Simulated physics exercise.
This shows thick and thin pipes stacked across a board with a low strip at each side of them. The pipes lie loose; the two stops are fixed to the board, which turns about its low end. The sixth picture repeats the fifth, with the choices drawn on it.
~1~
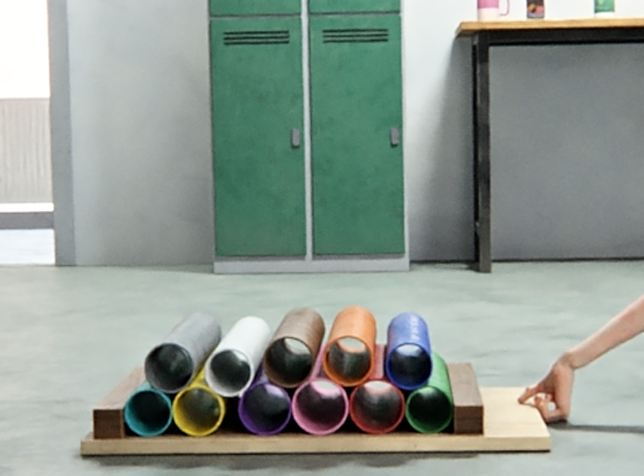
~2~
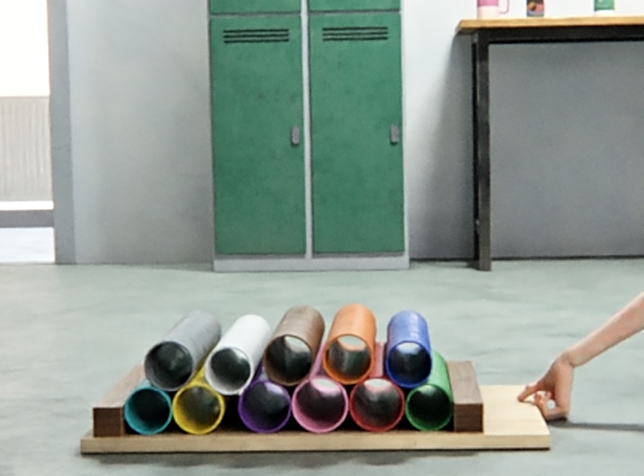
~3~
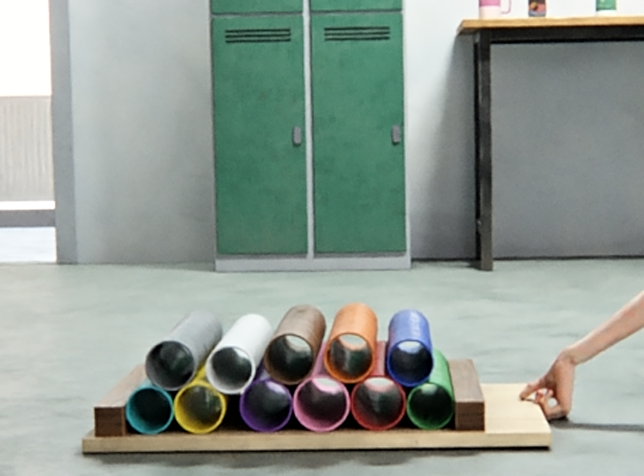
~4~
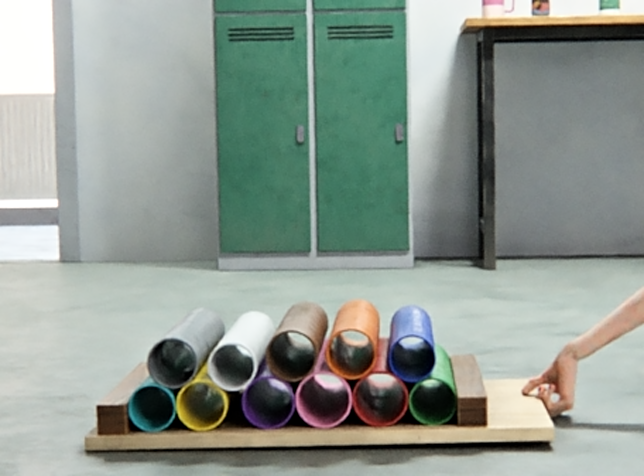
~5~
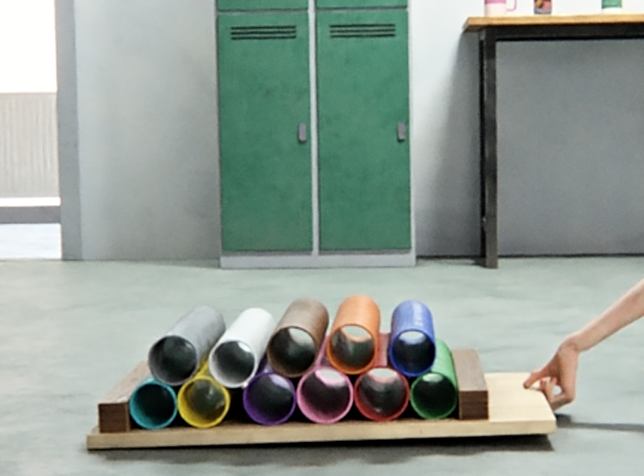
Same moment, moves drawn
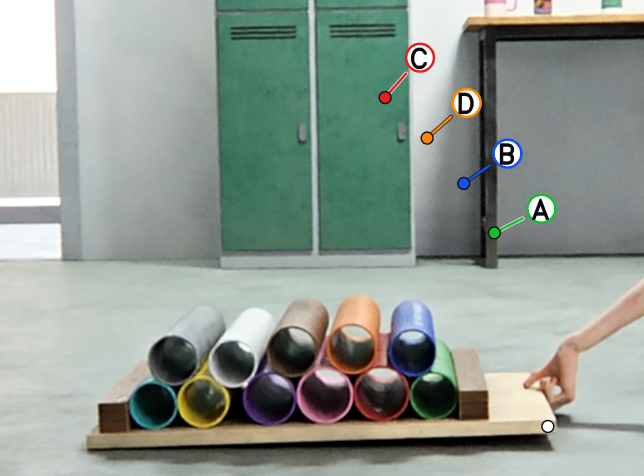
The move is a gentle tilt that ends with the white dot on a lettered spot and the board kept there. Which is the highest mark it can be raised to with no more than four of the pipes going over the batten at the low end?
Raise it to B.
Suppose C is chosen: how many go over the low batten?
It comes to five.
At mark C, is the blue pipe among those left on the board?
The blue pipe: No.
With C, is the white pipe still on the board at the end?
No, with C.
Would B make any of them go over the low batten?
Yes, at B.
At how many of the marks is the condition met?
Two of them.
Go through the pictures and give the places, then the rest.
In the first frame, green pipe (429, 409); blue pipe (409, 366); orange pipe (348, 360).
In the second frame, orange pipe (348, 359); brown pipe (288, 360).
In the third frame, board (322, 401); red pipe (378, 402); green pipe (431, 406); purple pipe (266, 405).
In the fourth frame, board (324, 398); turquoise pipe (152, 407); yellow pipe (201, 405).
In the fifth frame, board (326, 394); turquoise pipe (153, 405); yellow pipe (203, 402).
On the copy, A at (495, 233); B at (463, 183); C at (385, 98); D at (427, 138); the white dot at (548, 426).
On B. First, board at 19°.
Then, board at 34°.
Finally, board at 34°, four over the low batten (orange, brown, white, grey).
By contrast, A one over the low batten (grey); C five over the low batten; D five over the low batten.
